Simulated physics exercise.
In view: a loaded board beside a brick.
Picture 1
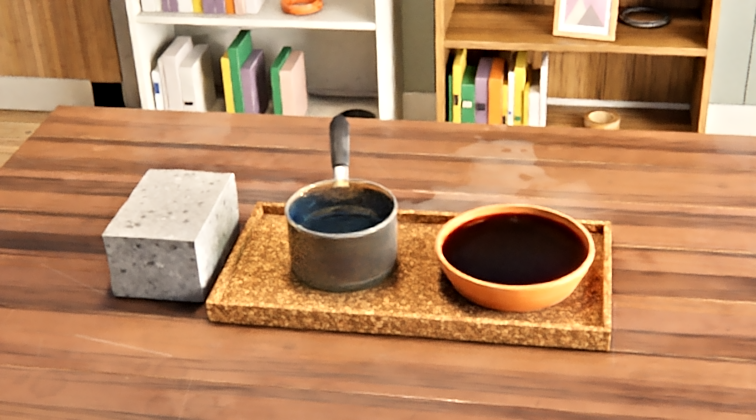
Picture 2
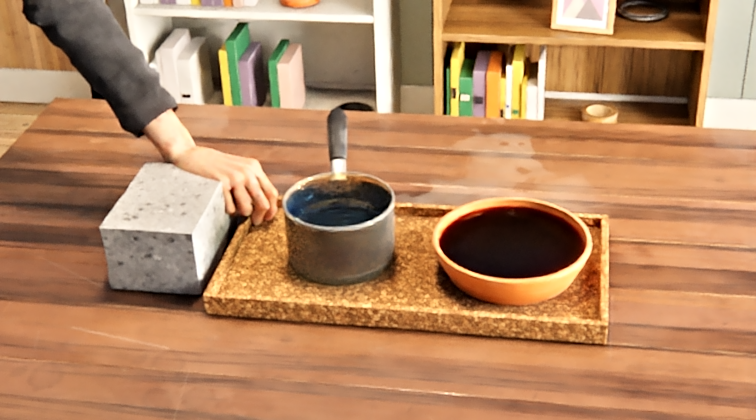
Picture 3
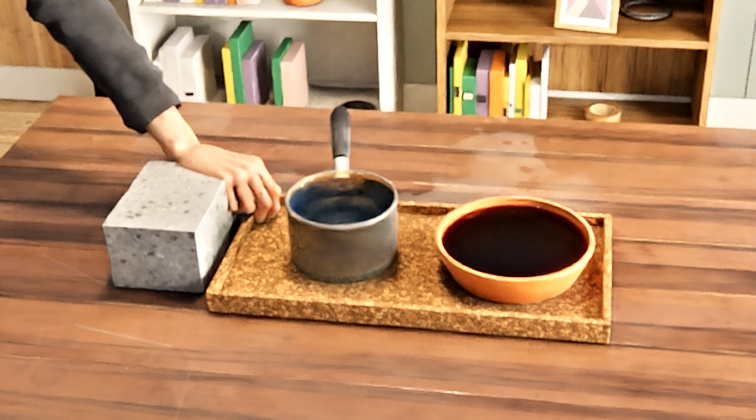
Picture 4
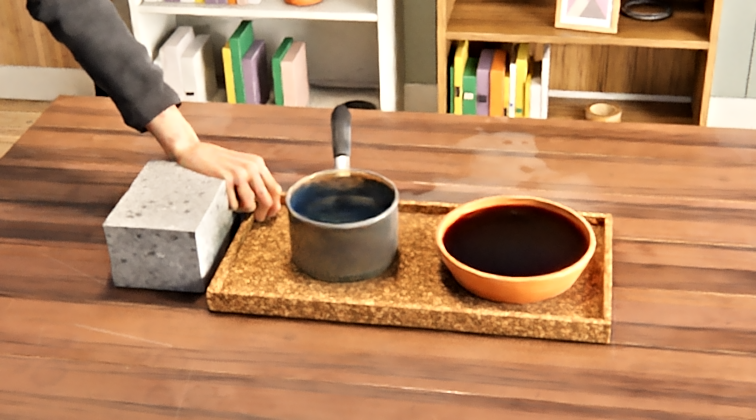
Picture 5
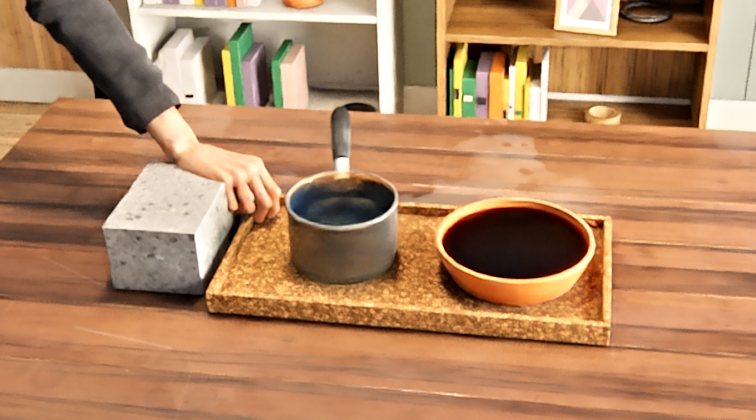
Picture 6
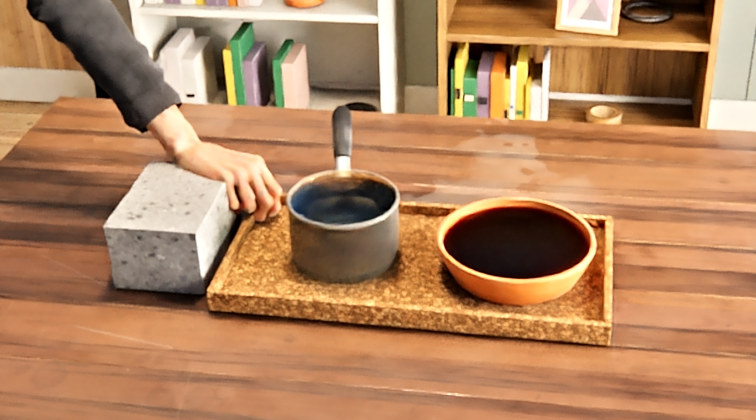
A hand reaches in from the upper left and grips the left end of a cork-like tray holding a saucepan and an orange dish of dark liquid, beside a grey block, then barely raises that end.
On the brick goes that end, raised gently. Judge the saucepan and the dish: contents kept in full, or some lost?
Saucepan: Some lost. Dish: Some lost.
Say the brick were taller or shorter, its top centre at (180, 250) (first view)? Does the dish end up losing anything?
It sheds nothing.
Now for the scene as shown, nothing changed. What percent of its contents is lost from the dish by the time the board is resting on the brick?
Share gone: Near 38 per cent.
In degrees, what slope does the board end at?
I'd guess somewhere around 12 degrees.
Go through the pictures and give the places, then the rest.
In the first frame, the board lies flat; saucepan (343, 235) nearly full; dish (514, 258) about three quarters full; brick (153, 270).
In the second frame, a hand takes the end of the board; saucepan nearly full, surface at (339, 204); dish about three quarters full, surface at (511, 243).
In the third frame, the end is rising; saucepan (343, 226) nearly full; dish (514, 250) about three quarters full.
In the fourth frame, the end has come up a little; saucepan nearly full, surface at (342, 202); dish about three quarters full, surface at (514, 242); brick (154, 260).
In the fifth frame, slope near 0°; saucepan (343, 226) nearly full; dish (514, 251) about three quarters full.
In the sixth frame, the board slopes by about 1°; saucepan nearly full, surface at (343, 202); dish about three quarters full, surface at (516, 243); brick (154, 262).
Shortly, the board slopes by about 7°; saucepan, none is lost; dish, none is lost.
Then, the board slopes by about 14°; saucepan, it has lost some; dish, it has lost some.
At the finish, the board slopes by about 12°, resting on the brick; saucepan, it has lost some; dish, it has lost some.
